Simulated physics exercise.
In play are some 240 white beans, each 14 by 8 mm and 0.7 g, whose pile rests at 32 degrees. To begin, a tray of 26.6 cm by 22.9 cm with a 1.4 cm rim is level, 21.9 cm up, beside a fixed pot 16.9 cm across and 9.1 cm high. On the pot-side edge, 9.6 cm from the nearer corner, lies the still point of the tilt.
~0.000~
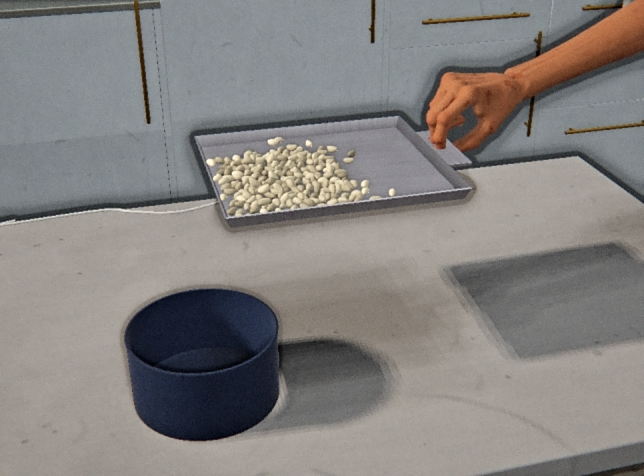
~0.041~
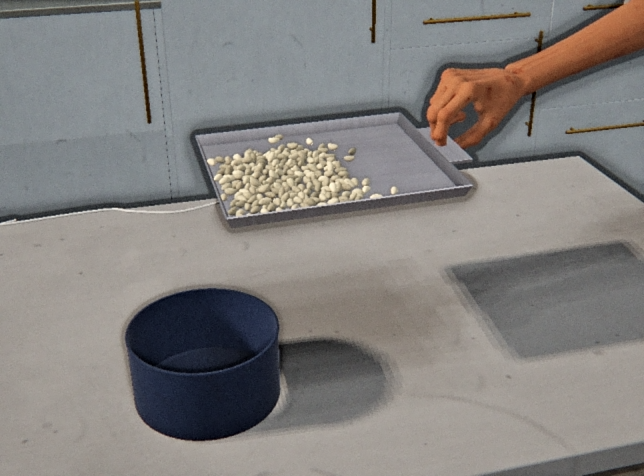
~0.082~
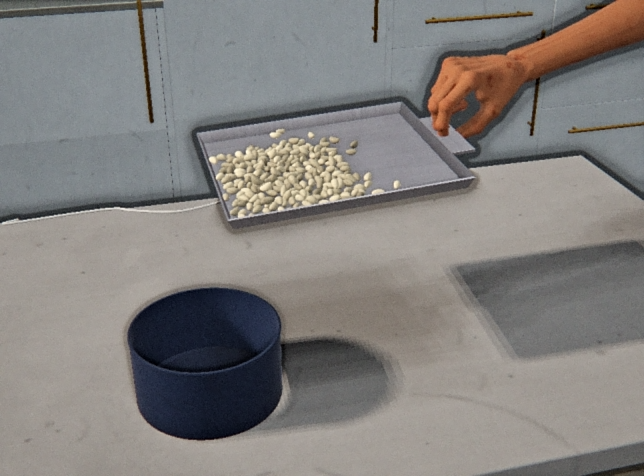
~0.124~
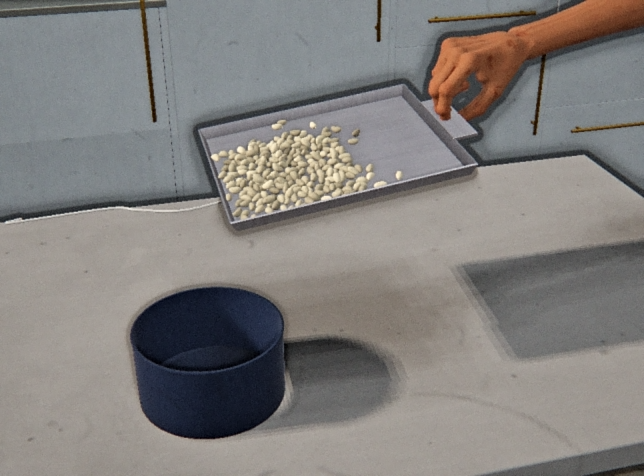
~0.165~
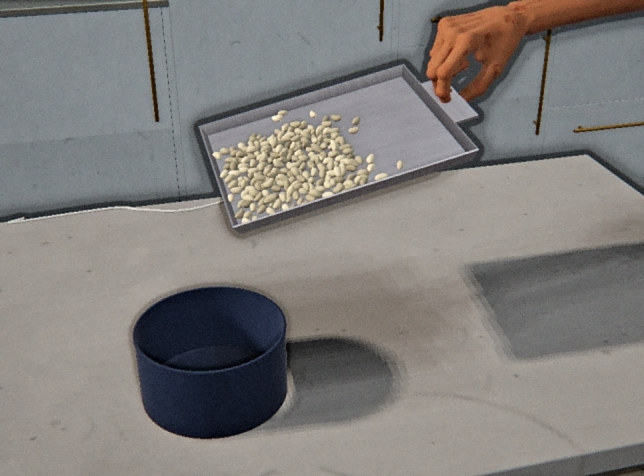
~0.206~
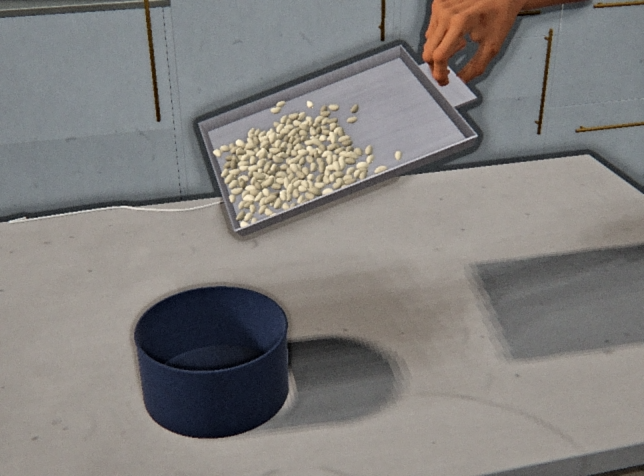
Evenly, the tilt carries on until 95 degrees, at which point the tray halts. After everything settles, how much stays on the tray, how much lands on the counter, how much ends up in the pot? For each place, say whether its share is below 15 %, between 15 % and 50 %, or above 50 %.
Tray: Below 15 %; counter: Below 15 %; pot: Above 50 %.
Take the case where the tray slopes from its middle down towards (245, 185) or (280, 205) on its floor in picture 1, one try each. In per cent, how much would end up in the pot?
That would be close to 60 per cent and then close to 95 per cent.
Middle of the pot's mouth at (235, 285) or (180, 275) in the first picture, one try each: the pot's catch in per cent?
I'd say some 30 per cent for the first and some 20 per cent for the second.
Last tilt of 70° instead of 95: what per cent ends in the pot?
Roughly 90 percent.
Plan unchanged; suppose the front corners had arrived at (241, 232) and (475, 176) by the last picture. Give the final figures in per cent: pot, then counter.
Final per cent - pot 70, counter 30.
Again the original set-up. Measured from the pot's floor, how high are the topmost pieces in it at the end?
Roughly 2.0 cm.
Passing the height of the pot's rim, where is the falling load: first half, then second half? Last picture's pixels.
Around (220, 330), then (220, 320).
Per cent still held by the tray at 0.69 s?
About 45 per cent.
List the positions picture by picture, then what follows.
The first frame shows tray tilt 0 degrees, front corners at (230, 215) and (465, 186); middle of the pieces at (284, 180); pot at (202, 328).
The second frame shows tray tilt 1 degrees, front corners at (231, 215) and (466, 184); middle of the pieces at (285, 179).
The third frame shows tray tilt 4 degrees, front corners at (233, 217) and (468, 176), lowest corner left front; middle of the pieces at (287, 176).
The fourth frame shows tray tilt 8 degrees, front corners at (235, 219) and (471, 163), lowest corner left front; middle of the pieces at (289, 171).
The fifth frame shows tray tilt 14 degrees, front corners at (237, 223) and (471, 148), lowest corner left front; middle of the pieces at (290, 166).
The sixth frame shows tray tilt 19 degrees, front corners at (239, 226) and (470, 135), lowest corner left front; middle of the pieces at (290, 162); pot at (212, 326). Its pace works out near 130 degrees a second.
Then, at 0.50 s, tilt 57 degrees; the tray holds 100 %, the pot 0 %.
Then, at 0.69 s, tilt 82 degrees; the tray holds 45 %, the pot 15 %.
Then, at 1.00 s, tilt 95 degrees; the tray holds 0 %, the pot 90 %.
By 2.1 s all is still; tray 0 %, counter 10 %, pot 90 %.
